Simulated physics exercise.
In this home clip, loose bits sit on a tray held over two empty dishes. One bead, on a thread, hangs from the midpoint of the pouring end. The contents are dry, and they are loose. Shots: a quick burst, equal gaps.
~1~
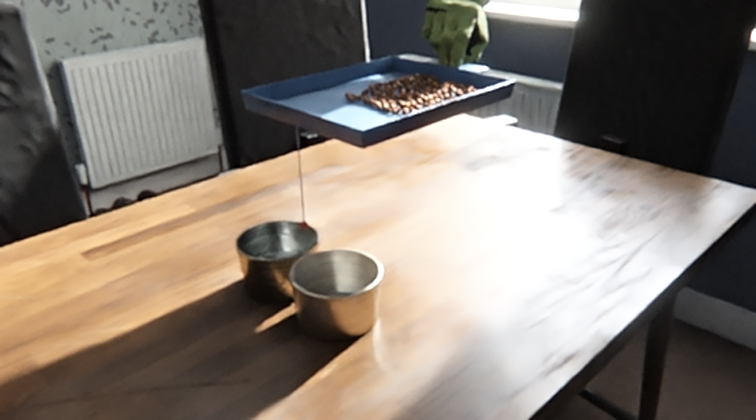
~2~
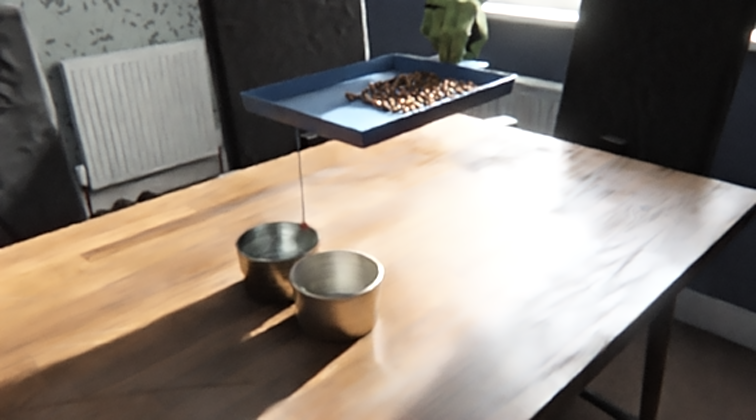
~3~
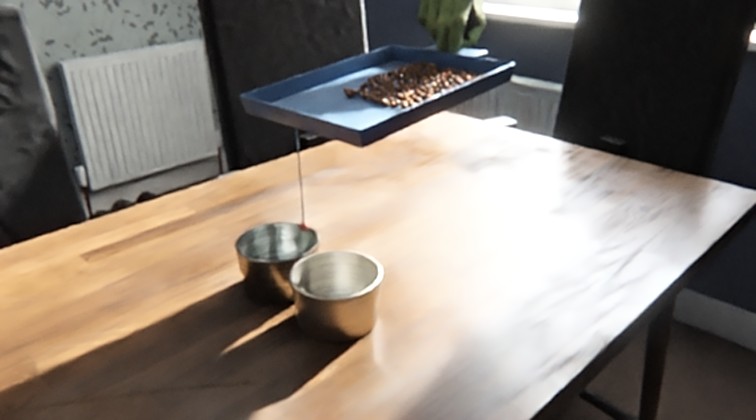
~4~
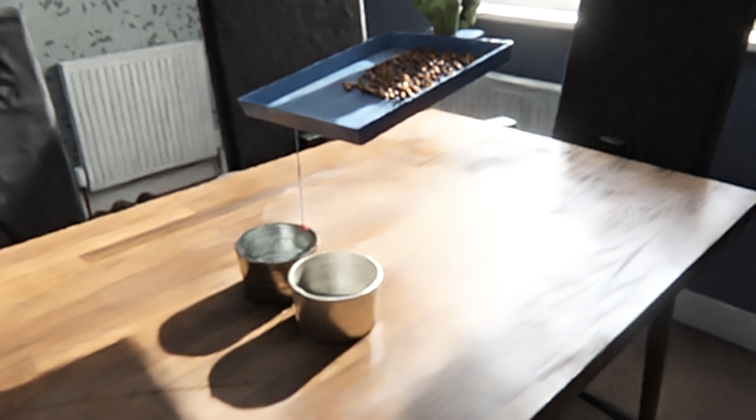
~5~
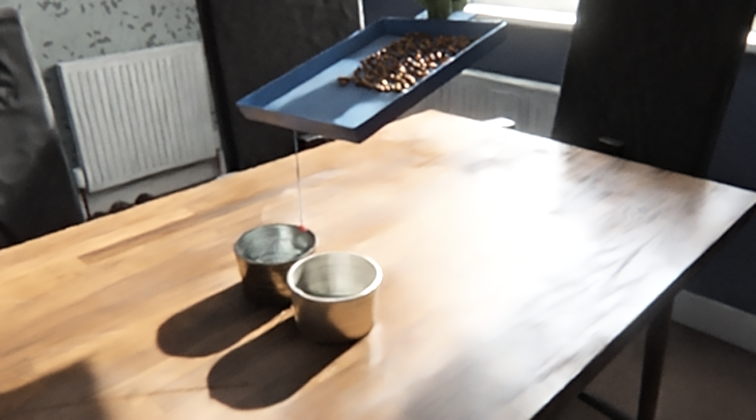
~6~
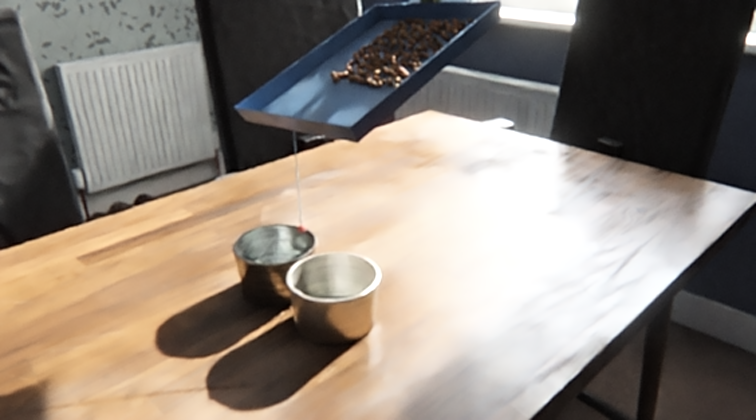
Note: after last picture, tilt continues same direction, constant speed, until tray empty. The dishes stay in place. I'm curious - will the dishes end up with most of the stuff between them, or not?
The dishes will catch only a minority of the load.
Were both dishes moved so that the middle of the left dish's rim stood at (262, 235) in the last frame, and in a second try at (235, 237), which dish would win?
The dish at left, then the dish at left.
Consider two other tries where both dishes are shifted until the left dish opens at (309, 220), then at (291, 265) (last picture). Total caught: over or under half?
A minority, then a minority.
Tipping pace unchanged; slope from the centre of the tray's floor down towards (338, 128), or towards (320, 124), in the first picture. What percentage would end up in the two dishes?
80 % and 70 %, roughly.
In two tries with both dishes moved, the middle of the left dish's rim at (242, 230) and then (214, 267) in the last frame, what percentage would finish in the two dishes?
Around 80 and then 0 per cent.
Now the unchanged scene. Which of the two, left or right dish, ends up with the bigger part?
That is left.
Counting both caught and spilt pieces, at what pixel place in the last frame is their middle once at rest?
Once it all stops, the middle lies near (234, 265).
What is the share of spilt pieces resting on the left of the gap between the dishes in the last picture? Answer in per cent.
90 %, roughly.
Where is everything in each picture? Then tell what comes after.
The first frame shows corners of the pouring end at (245, 91) and (362, 128), level; middle of the load at (416, 95), cereal balls; left dish at (246, 271); right dish at (302, 308); bead on its thread at (304, 225).
The second frame shows corners of the pouring end at (245, 93) and (362, 128), level; middle of the load at (416, 93).
The third frame shows corners of the pouring end at (244, 95) and (360, 128), tipped barely, lowest at the left corner; middle of the load at (415, 86).
The fourth frame shows corners of the pouring end at (242, 98) and (357, 126), tipped a little, lowest at the left corner; middle of the load at (413, 74).
The fifth frame shows corners of the pouring end at (240, 102) and (354, 125), tipped clearly, lowest at the left corner; middle of the load at (408, 62).
The sixth frame shows corners of the pouring end at (239, 106) and (350, 124), tipped clearly, lowest at the left corner; middle of the load at (401, 52), about a third on the move; left dish at (243, 275); right dish at (300, 312).
Soon, tray tipped steeply; about two thirds on the tray; a stray few outside both; about a quarter in the air.
A while on, tray tipped past a quarter turn; about a quarter on the tray; a small part in the left dish; about a third outside both; about a quarter in the air.
Towards the end, tray tipped past a quarter turn; about a quarter in the left dish; about two thirds outside both.
Finally, tray tipped past a quarter turn; none in the right dish; about a quarter in the left dish; about two thirds outside both.
